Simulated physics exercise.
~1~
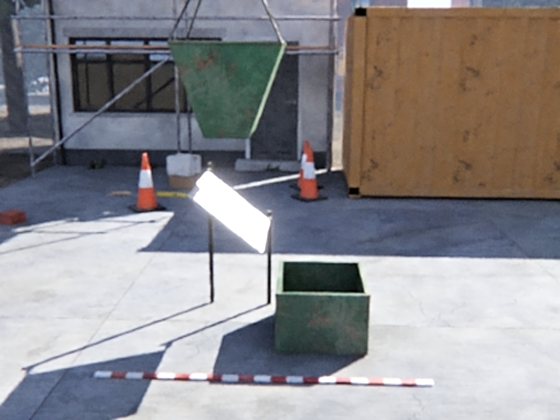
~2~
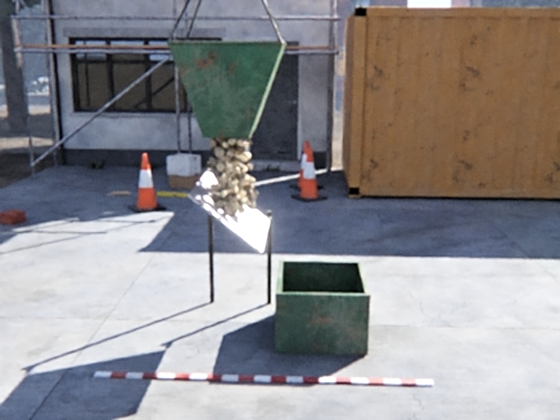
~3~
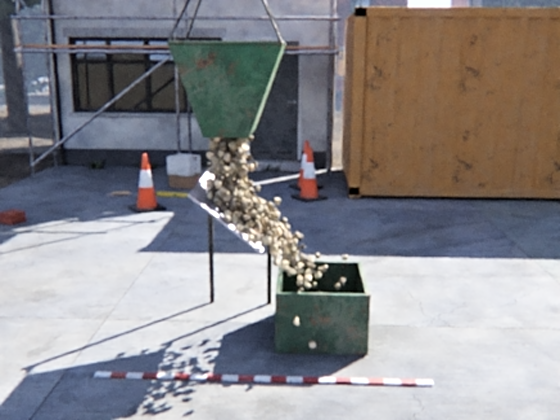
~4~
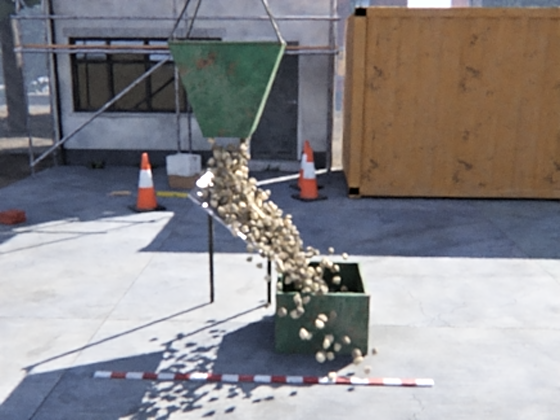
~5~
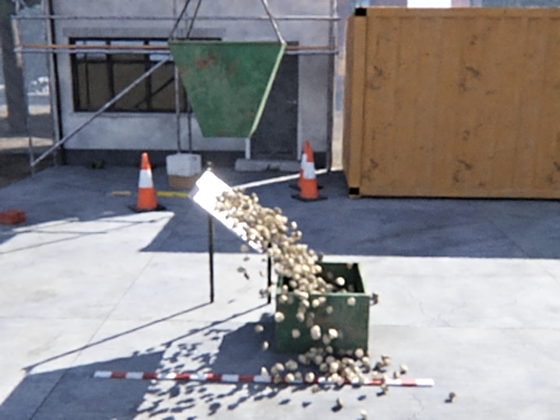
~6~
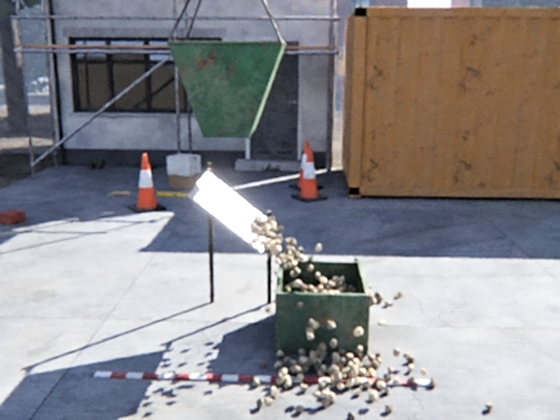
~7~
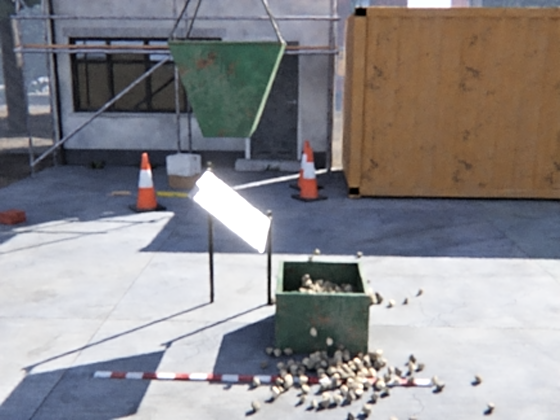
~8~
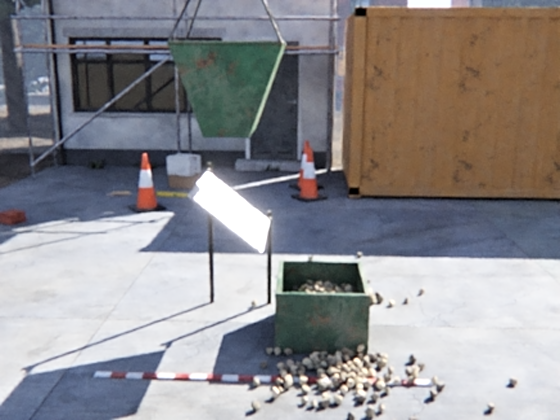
In this clip, stones drop from a hanging green skip onto a sloping steel sheet and slide down to the right into a green bin, many spilling over the ground, until most lie inside it and the rest are scattered in front and to the right.
